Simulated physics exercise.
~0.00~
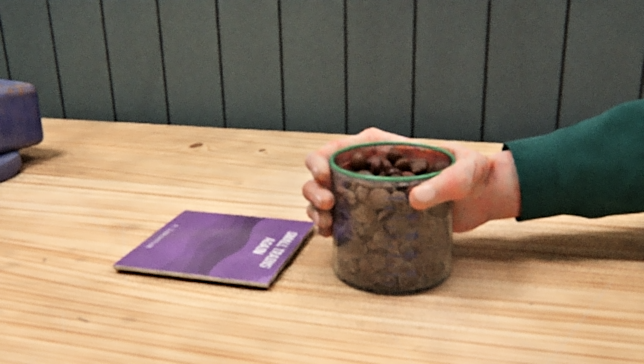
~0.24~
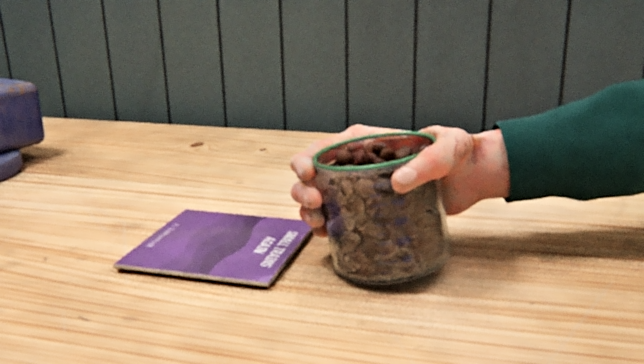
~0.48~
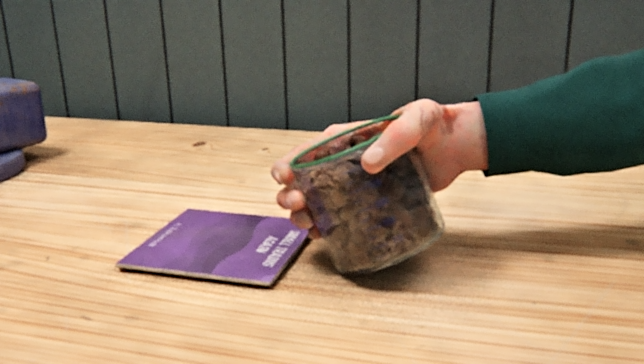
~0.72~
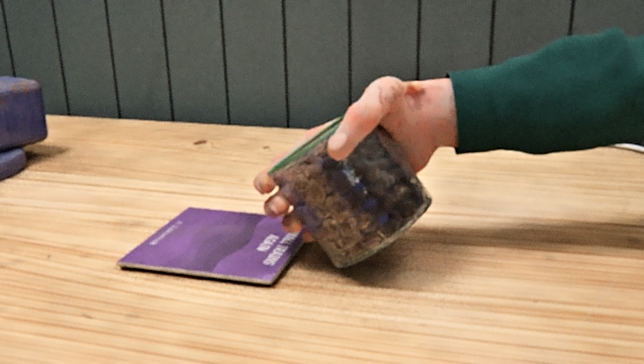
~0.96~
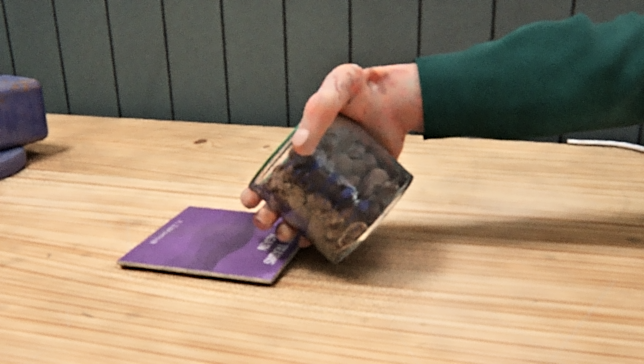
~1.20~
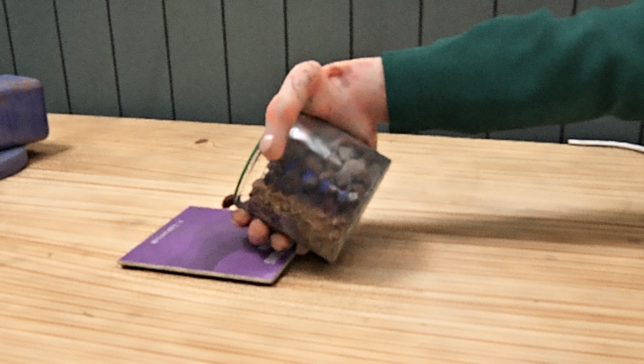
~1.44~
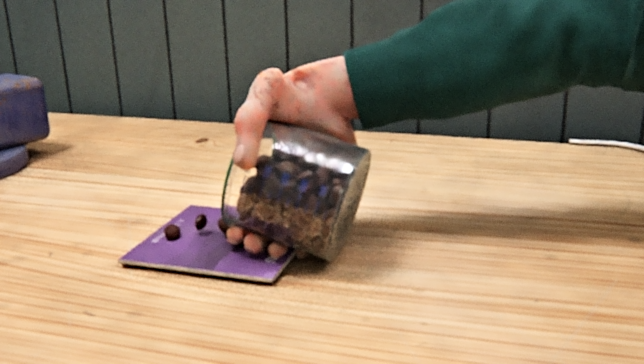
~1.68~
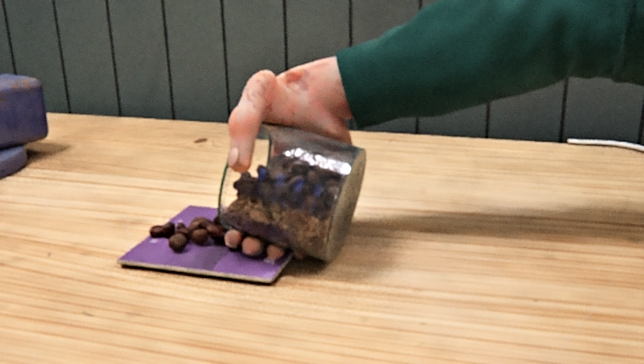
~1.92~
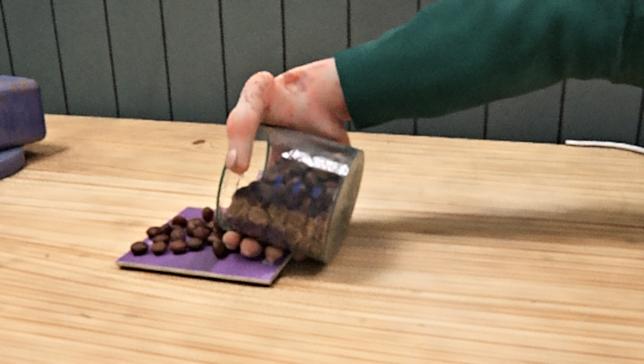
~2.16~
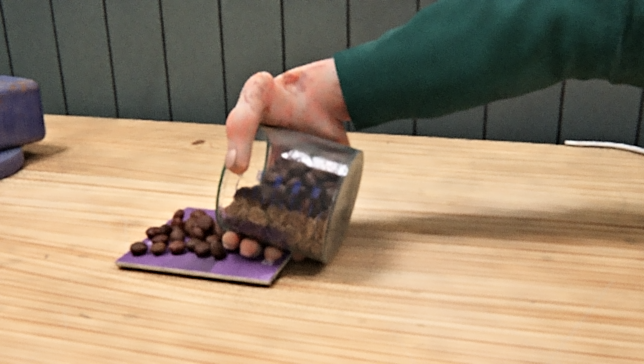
On a wooden tabletop, a hand tips a clear container leftward onto a purple book, spilling some brown pieces across its cover.
